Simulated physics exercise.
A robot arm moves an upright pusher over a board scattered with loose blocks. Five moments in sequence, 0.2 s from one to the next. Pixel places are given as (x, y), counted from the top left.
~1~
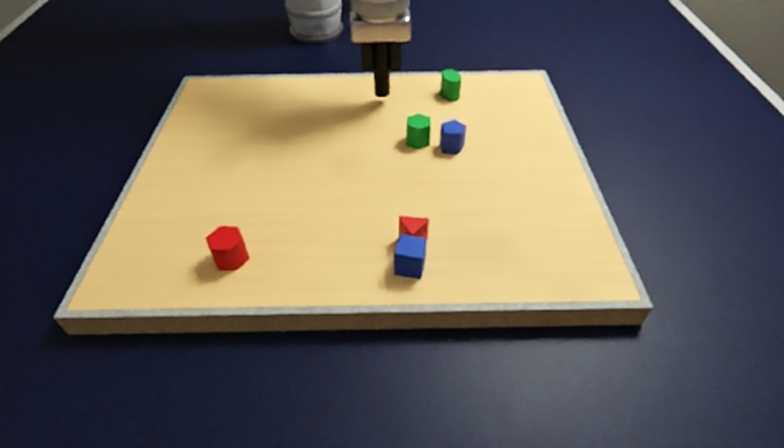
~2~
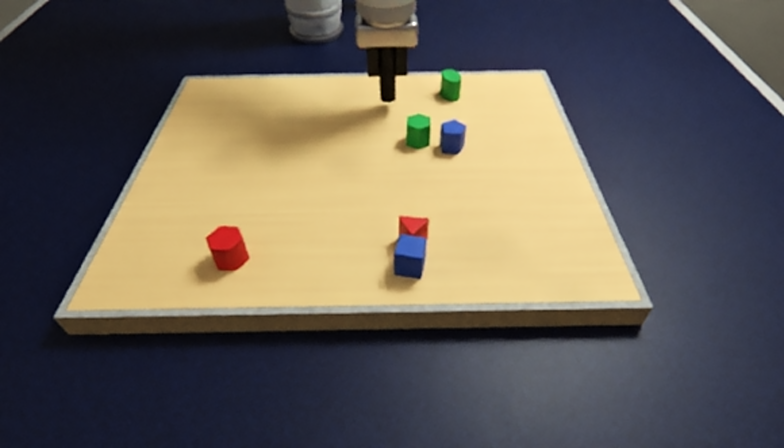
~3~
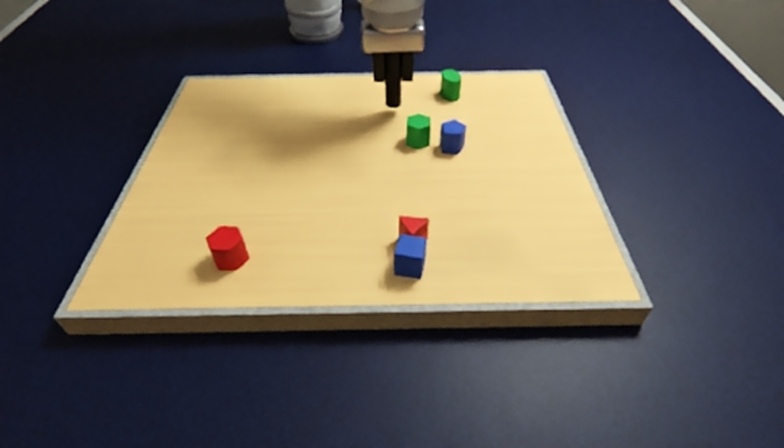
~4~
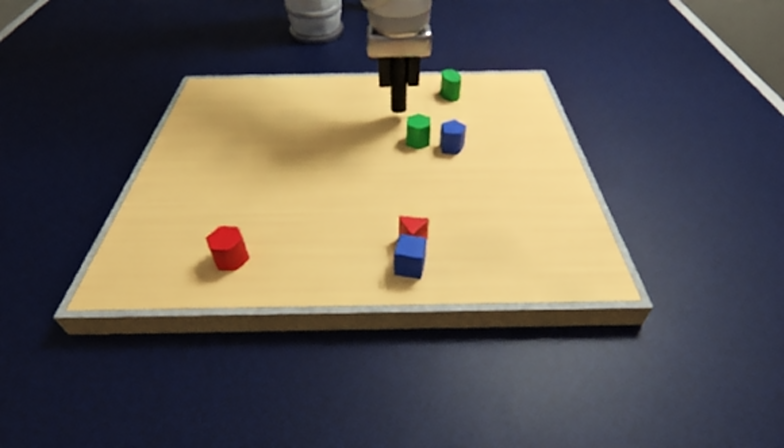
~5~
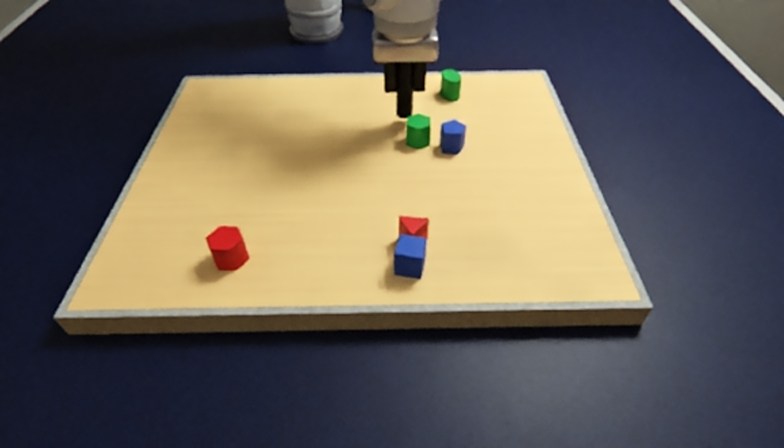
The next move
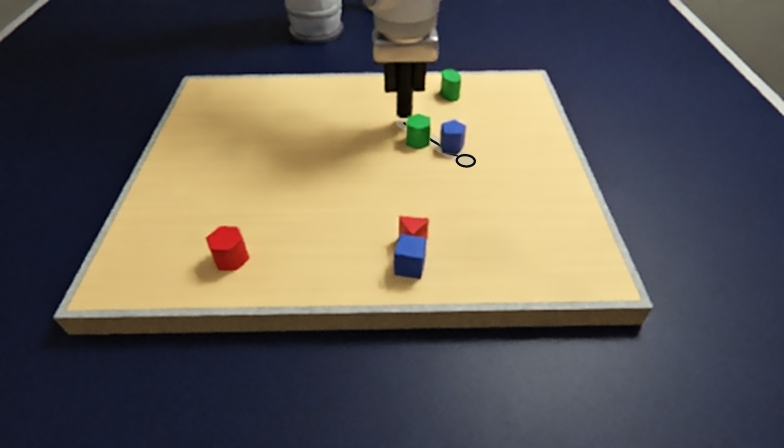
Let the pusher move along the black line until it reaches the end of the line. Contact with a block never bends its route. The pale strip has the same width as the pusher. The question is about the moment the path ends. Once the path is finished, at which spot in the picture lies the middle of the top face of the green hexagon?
It is going to be at (426, 133).
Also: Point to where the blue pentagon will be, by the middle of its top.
Most likely (487, 135).
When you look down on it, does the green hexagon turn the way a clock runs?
Short answer: Yes.
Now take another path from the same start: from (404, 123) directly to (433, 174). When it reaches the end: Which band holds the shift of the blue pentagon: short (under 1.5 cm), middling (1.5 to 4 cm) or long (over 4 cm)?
Once the path is done, the blue pentagon lies within 1.5 cm of its present place.
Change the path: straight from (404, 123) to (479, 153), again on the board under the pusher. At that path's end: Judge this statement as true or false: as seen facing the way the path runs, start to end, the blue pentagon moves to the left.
False - the claim does not hold.
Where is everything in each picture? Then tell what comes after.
In the first frame, pusher tip (382, 94); block tops, green hexagon (419, 121); blue pentagon (454, 126).
In the second frame, pusher (388, 99); blocks unchanged.
In the third frame, pusher (393, 104); blocks unchanged.
In the fourth frame, pusher (399, 109); blocks unchanged.
In the fifth frame, pusher (404, 115); green hexagon (419, 121); blue pentagon (454, 126).
Path on the board, straight from (404, 123) to (466, 161).
What follows on the original path. One third of the way, pusher (424, 126); green hexagon (422, 127), turned 30° clockwise.
Two thirds of the way, pusher (445, 139); green hexagon (426, 133), turned 75° clockwise; blue pentagon (467, 130), turned 25° anticlockwise.
At the end, pusher (467, 152); green hexagon (426, 133), turned 75° clockwise; blue pentagon (487, 135), turned 95° anticlockwise.
